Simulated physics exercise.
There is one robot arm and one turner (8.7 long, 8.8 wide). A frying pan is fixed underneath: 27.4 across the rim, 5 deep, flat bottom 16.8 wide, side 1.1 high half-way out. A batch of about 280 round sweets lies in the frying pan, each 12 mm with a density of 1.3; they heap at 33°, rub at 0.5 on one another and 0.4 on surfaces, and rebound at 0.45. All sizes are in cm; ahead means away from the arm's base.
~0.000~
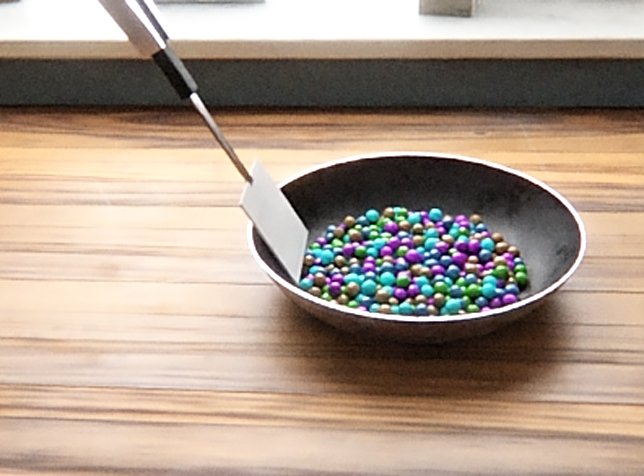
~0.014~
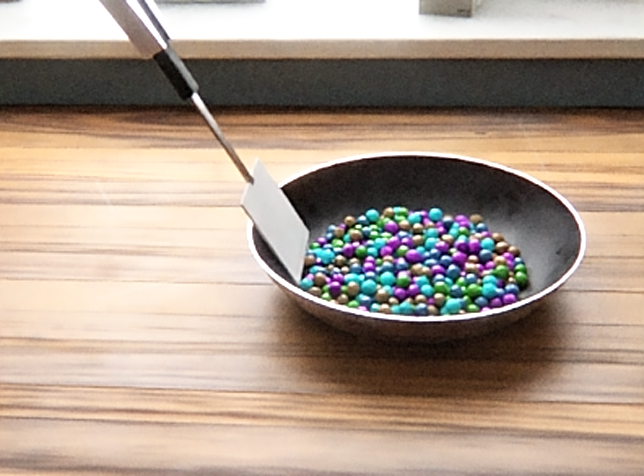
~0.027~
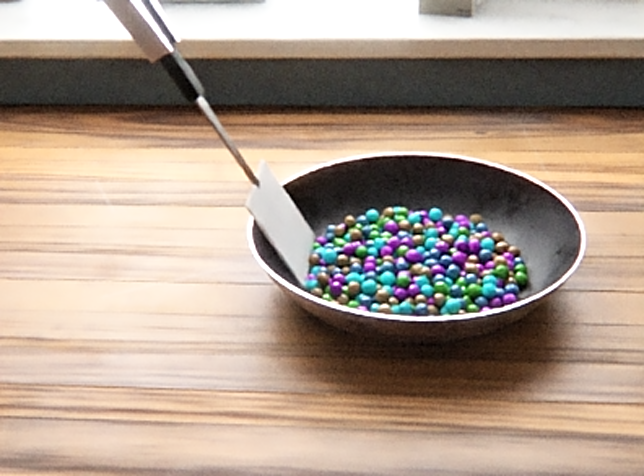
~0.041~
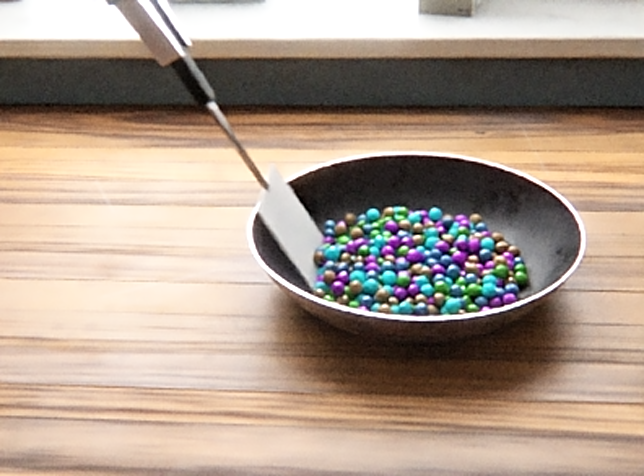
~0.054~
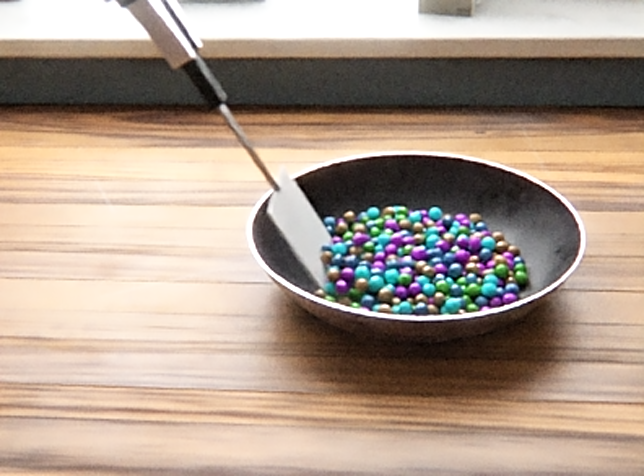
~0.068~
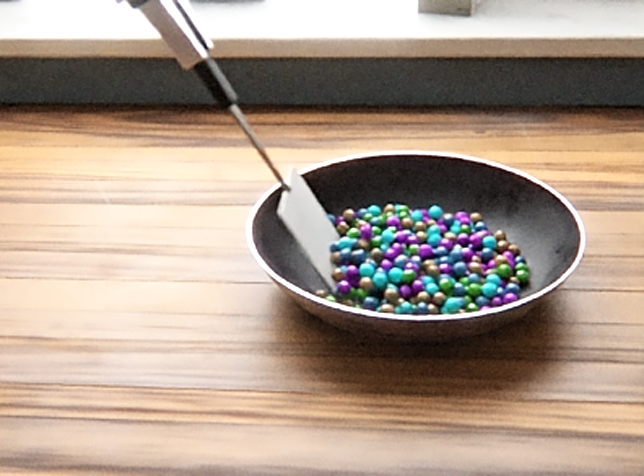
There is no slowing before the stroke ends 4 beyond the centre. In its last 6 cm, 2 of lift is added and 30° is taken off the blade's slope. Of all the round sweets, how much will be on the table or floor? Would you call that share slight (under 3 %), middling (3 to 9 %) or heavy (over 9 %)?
It is slight.
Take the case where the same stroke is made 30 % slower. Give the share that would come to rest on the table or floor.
About 0 in a hundred.
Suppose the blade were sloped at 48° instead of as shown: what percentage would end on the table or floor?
Then roughly 0 percent.
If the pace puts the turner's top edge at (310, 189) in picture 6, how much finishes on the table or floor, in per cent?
Some 0 percent.
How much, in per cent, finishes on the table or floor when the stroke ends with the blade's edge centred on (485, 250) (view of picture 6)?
Around 0 percent.
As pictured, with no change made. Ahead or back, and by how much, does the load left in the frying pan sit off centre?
I'd say close to 4.5 cm toward the front.
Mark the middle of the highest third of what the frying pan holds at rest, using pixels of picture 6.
Around (500, 252).
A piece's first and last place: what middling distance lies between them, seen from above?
Level distance of around 4 cm.
After 0.12 s, sloping 61°, highest piece 4 above the table; 284 in the frying pan.
After 0.18 s, sloping 47°, highest piece 4 above the table; 284 in the frying pan.
After 0.41 s, sloping 31°, highest piece 3 above the table; 284 in the frying pan.
After 1.46 s, sloping 31°, highest piece 3 above the table; 284 in the frying pan.
At rest, 284 in the frying pan. That is 0 % on the table or floor.
